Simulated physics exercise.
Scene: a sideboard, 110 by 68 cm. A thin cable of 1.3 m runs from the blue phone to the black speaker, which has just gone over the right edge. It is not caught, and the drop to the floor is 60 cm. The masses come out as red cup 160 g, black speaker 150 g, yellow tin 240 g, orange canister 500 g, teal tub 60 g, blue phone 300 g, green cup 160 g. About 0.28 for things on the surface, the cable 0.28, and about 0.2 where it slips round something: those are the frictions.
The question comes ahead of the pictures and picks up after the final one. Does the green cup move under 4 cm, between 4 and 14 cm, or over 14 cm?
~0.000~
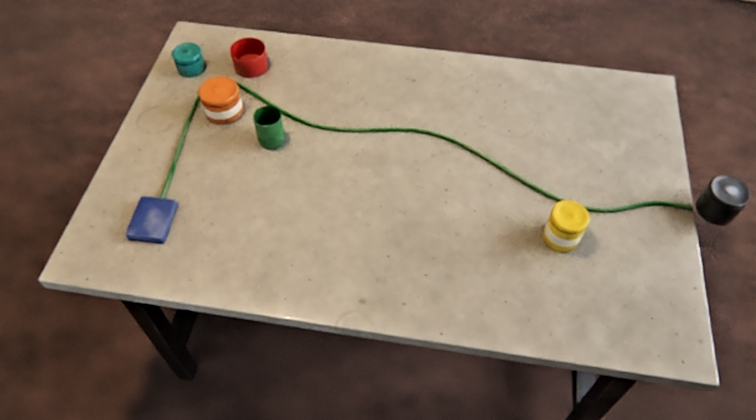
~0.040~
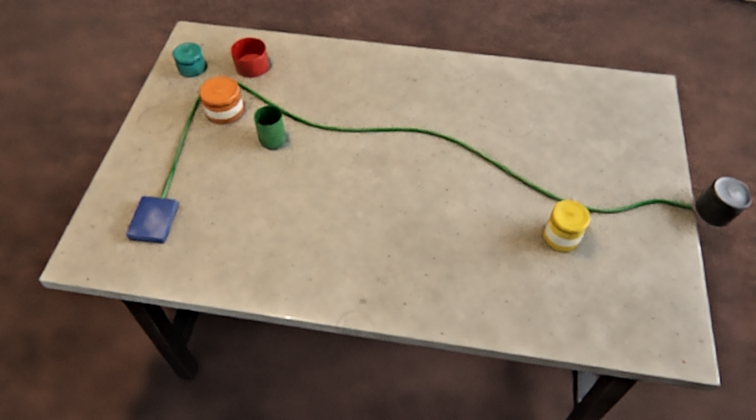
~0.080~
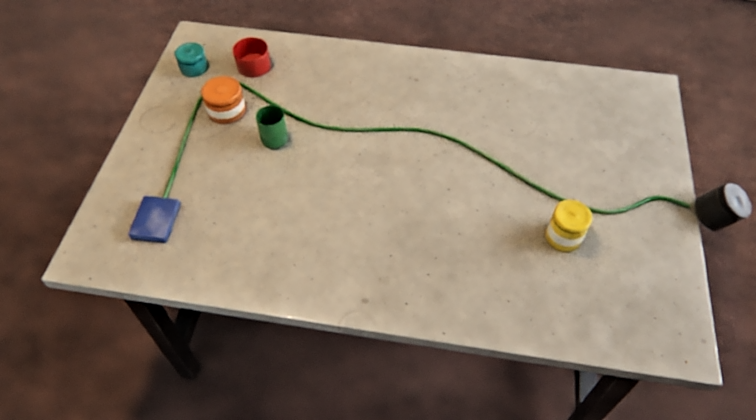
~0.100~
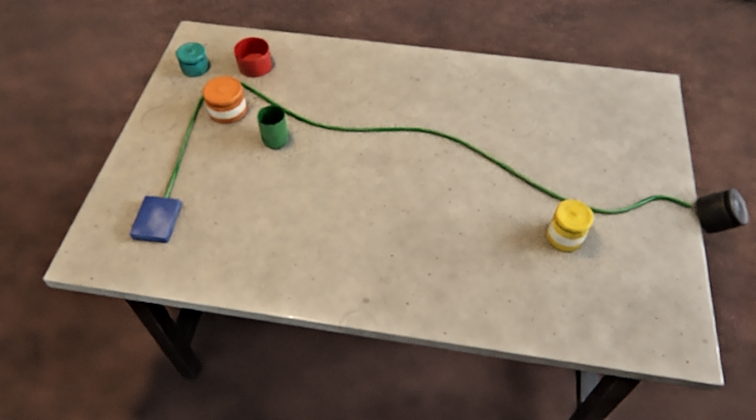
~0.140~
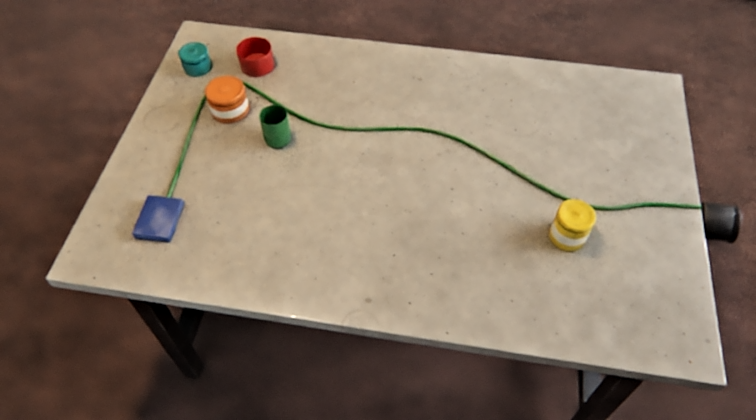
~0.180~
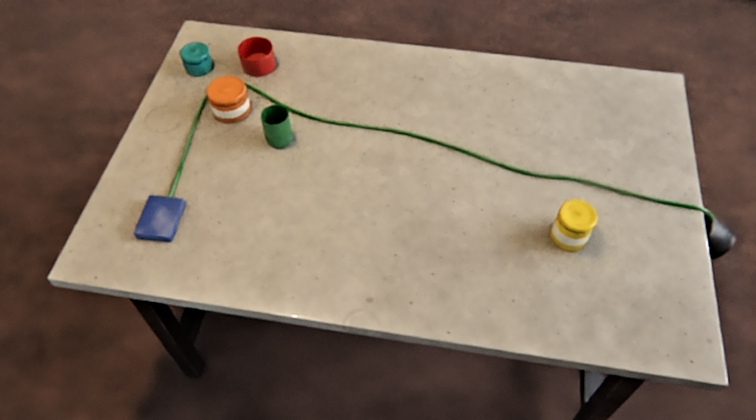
Under 4 cm.
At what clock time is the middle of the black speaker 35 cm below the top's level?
Clock time: Never.
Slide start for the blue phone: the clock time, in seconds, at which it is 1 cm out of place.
Blue phone: 0.30 s.
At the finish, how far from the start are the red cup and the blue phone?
For the red cup it's 0 cm, while the blue phone comes to 4 cm.
At 0.4 s, the cable's tail end at (175, 188); black speaker over the edge, orange canister 3 cm off its start, blue phone 3 cm off its start.
At 0.7 s, the cable's tail end at (178, 184); black speaker over the edge, orange canister 4 cm off its start, blue phone 3 cm off its start.
At 0.9 s, the cable's tail end at (178, 184); black speaker over the edge, orange canister 4 cm off its start at (235, 100), blue phone 3 cm off its start at (167, 200).
At 1.2 s, the cable's tail end at (178, 184); orange canister 4 cm off its start, blue phone 3 cm off its start, black speaker over the edge.
At 2.4 s, the cable's tail end at (178, 184); green cup 0 cm off its start at (275, 115), black speaker over the edge, orange canister 4 cm off its start at (235, 100), blue phone 3 cm off its start at (167, 200).
